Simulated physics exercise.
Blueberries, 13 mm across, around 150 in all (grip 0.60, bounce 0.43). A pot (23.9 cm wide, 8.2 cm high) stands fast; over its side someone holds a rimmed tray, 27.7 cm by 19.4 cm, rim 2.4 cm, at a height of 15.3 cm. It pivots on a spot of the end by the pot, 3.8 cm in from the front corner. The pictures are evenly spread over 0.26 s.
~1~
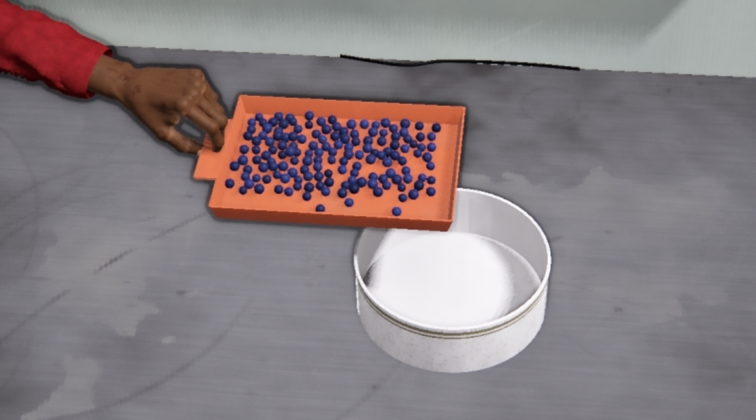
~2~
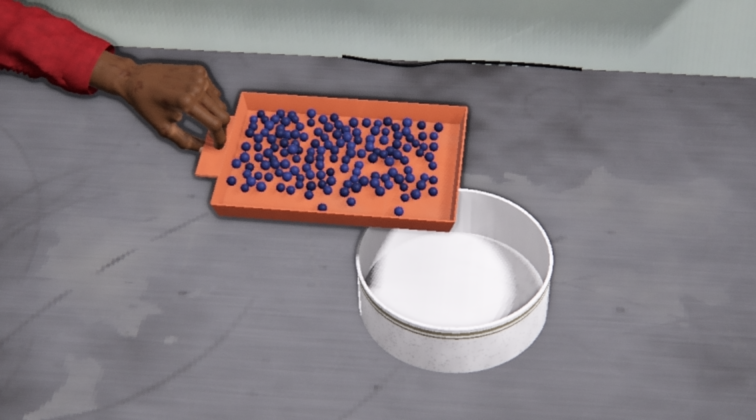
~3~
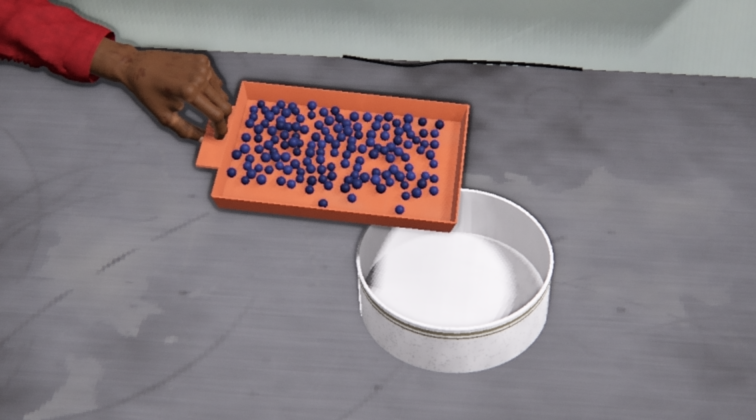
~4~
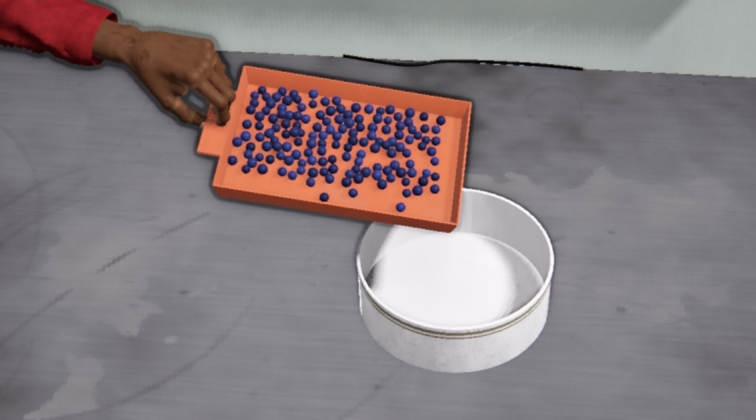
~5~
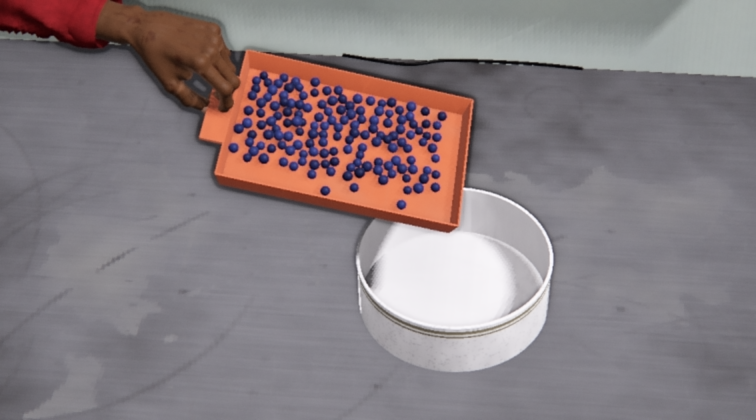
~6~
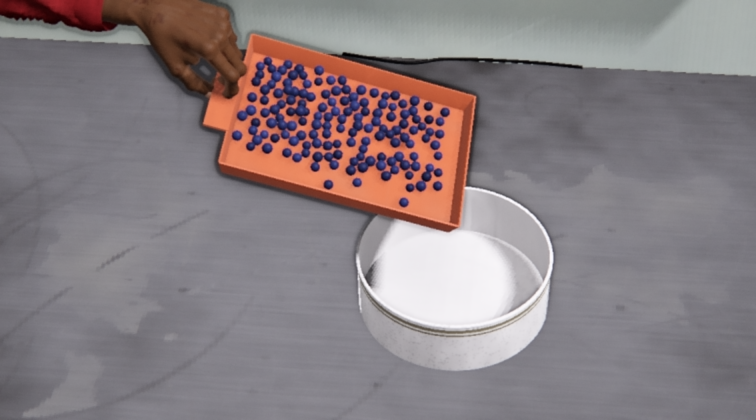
Orange tray of small dark blue balls tilting gradually as a hand raises its left end, beside a still white round pot.
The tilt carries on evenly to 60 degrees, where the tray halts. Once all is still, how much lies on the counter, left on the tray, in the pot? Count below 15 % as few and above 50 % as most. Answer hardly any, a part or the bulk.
Counter hardly any, tray the bulk, pot a part.
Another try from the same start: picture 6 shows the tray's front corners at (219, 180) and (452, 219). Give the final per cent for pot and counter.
Pot 0, counter 0.
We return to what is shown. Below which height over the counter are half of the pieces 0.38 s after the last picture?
About 22 cm.
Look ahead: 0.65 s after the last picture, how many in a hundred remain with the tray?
About 80 per cent.
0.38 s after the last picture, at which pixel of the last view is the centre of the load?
At about (426, 159).
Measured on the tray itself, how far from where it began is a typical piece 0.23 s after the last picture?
Roughly 5 cm.
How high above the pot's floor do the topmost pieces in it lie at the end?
Some 2.0 cm.
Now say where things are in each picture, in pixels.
The first picture shows tray tilt 0 degrees, front corners at (215, 203) and (447, 217); middle of the pieces at (332, 160); pot at (452, 255).
The second picture shows tray tilt 1 degrees, front corners at (217, 201) and (450, 217); middle of the pieces at (334, 159).
The third picture shows tray tilt 4 degrees, front corners at (218, 193) and (451, 218), lowest corner right front; middle of the pieces at (334, 153).
The fourth picture shows tray tilt 9 degrees, front corners at (220, 182) and (453, 220), lowest corner right front; middle of the pieces at (336, 145).
The fifth picture shows tray tilt 14 degrees, front corners at (222, 171) and (454, 220), lowest corner right front; middle of the pieces at (337, 137).
The sixth picture shows tray tilt 19 degrees, front corners at (226, 159) and (455, 221), lowest corner right front; middle of the pieces at (341, 129); pot at (454, 253).
Then, 0.23 s after the last picture, tilt 40 degrees; the tray holds 100 %, the pot 0 %.
Then, 0.38 s after the last picture, tilt 54 degrees; the tray holds 100 %, the pot 0 %.
Then, 0.65 s after the last picture, tilt 60 degrees; the tray holds 80 %, the pot 10 %.
In the end, counter 0 %, tray 75 %, pot 25 %.
